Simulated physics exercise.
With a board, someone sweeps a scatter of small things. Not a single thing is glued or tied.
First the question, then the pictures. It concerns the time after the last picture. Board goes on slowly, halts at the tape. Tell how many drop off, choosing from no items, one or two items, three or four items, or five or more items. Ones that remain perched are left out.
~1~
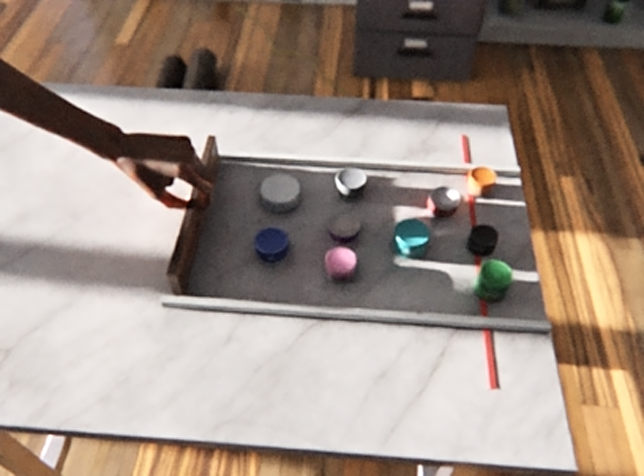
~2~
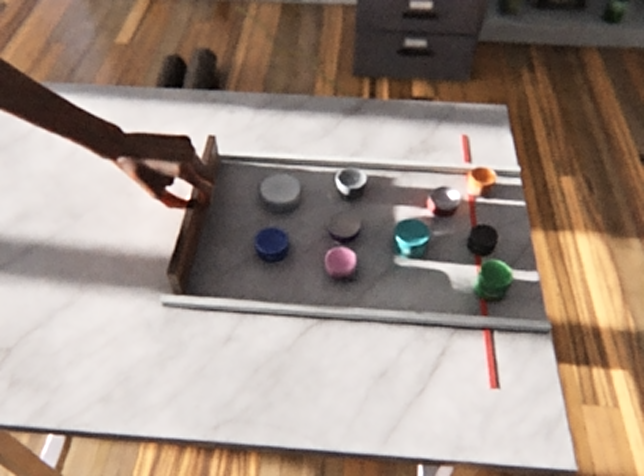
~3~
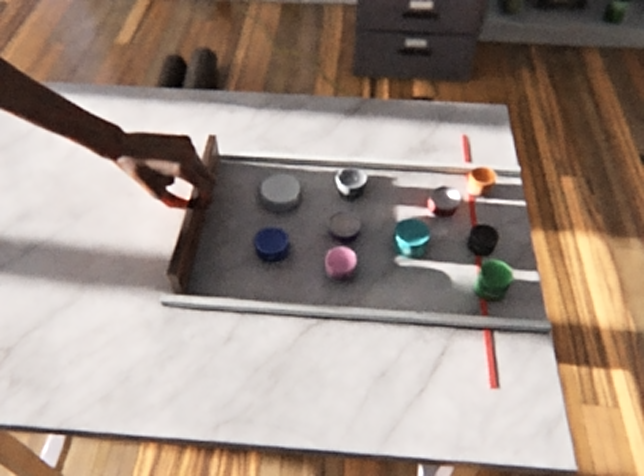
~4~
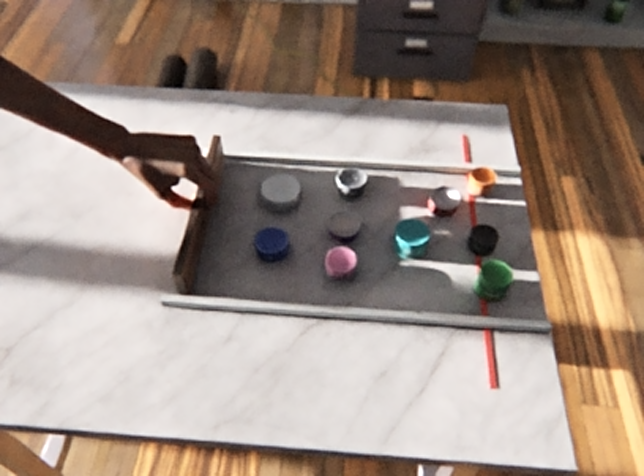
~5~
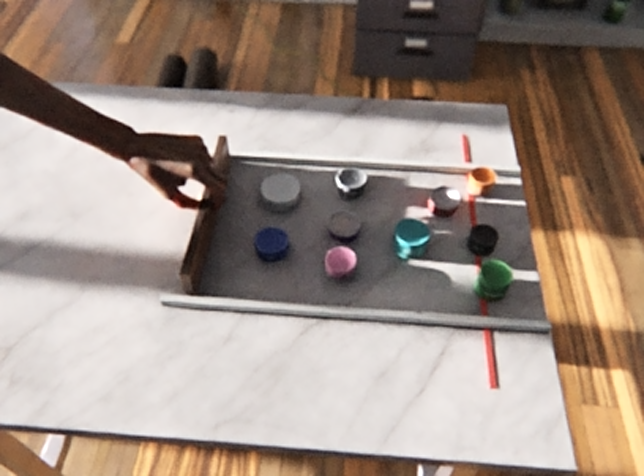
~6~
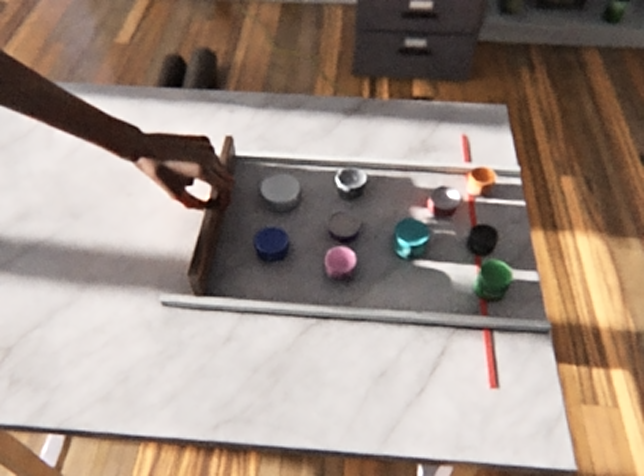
You'd see one or two of the bits go off the end there.
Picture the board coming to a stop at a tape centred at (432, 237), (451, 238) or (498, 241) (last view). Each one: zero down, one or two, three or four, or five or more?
Lab note - count at each of the three spots: None; no fall at all; five or over.
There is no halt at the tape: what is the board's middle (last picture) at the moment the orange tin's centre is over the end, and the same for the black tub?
The middle is at (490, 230) when it's the orange tin, and at (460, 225) when it's the black tub.
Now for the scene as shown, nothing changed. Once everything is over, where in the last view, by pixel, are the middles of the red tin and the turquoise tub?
In the last picture the first middle sits at (528, 207) and the other at (526, 246).
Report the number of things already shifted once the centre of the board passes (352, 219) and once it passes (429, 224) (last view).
The first number is 5, the next one 8.
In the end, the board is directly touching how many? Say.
That would be 5 of them.
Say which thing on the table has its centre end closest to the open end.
The red tin is foremost.
Soon after, none off yet; orange tin at rest near (481, 182); green tub at rest near (493, 281); black tub at rest near (483, 240).
After that, none off yet; orange tin at rest near (481, 182); green tub at rest near (493, 281); black tub displaced about its own width near (505, 239).
In the end, the number that fall off is one or two; gone, black tub.
